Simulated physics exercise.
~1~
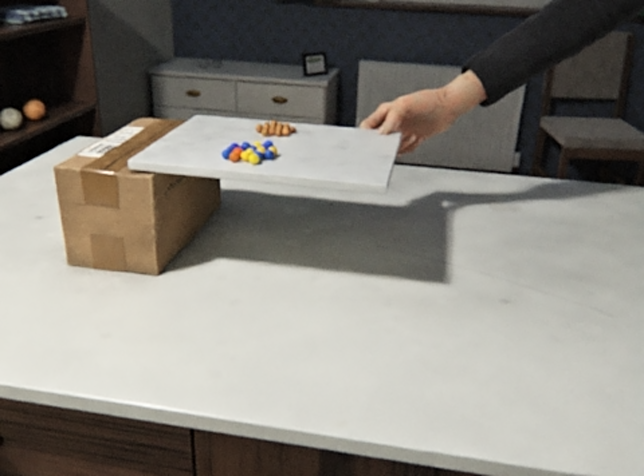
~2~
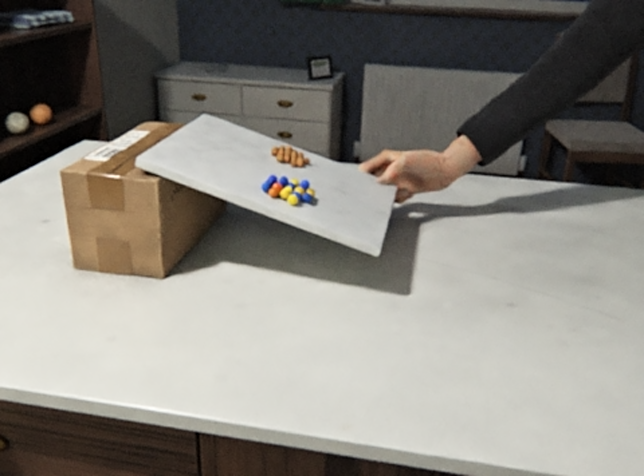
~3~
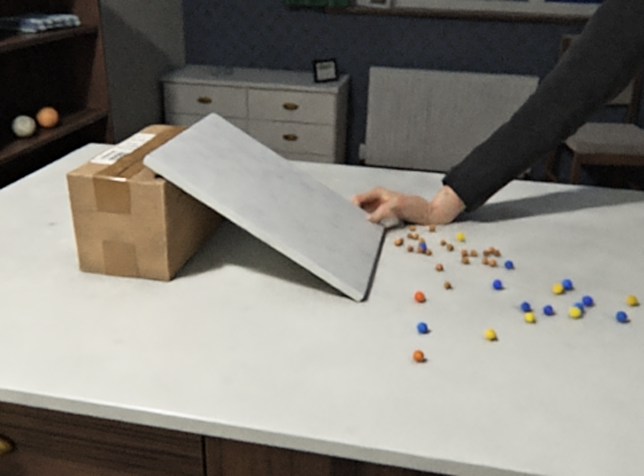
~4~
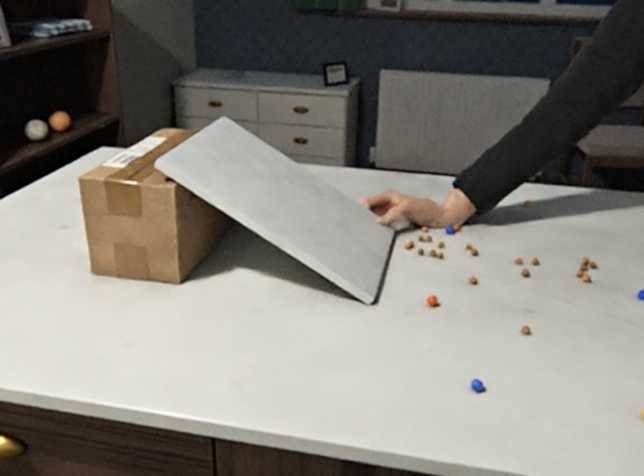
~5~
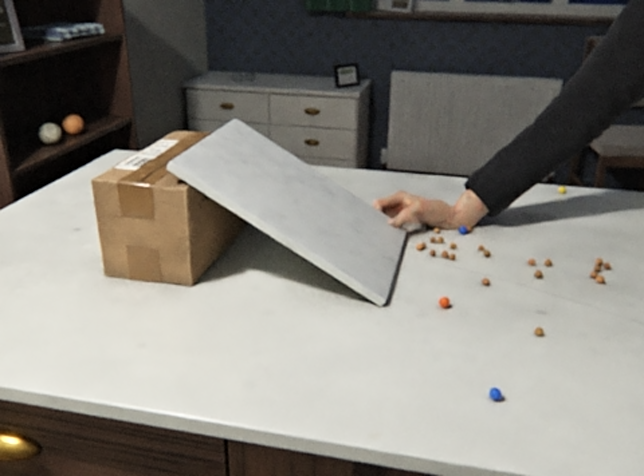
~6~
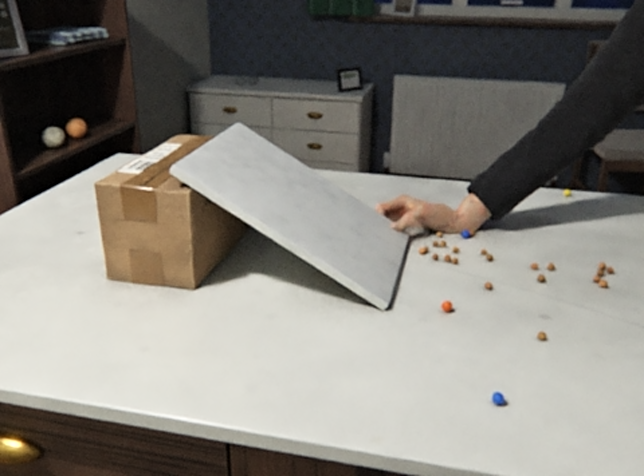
White board tilting against a box as a hand lowers it, bright balls rolling far, small brown pieces stopping nearer its edge.
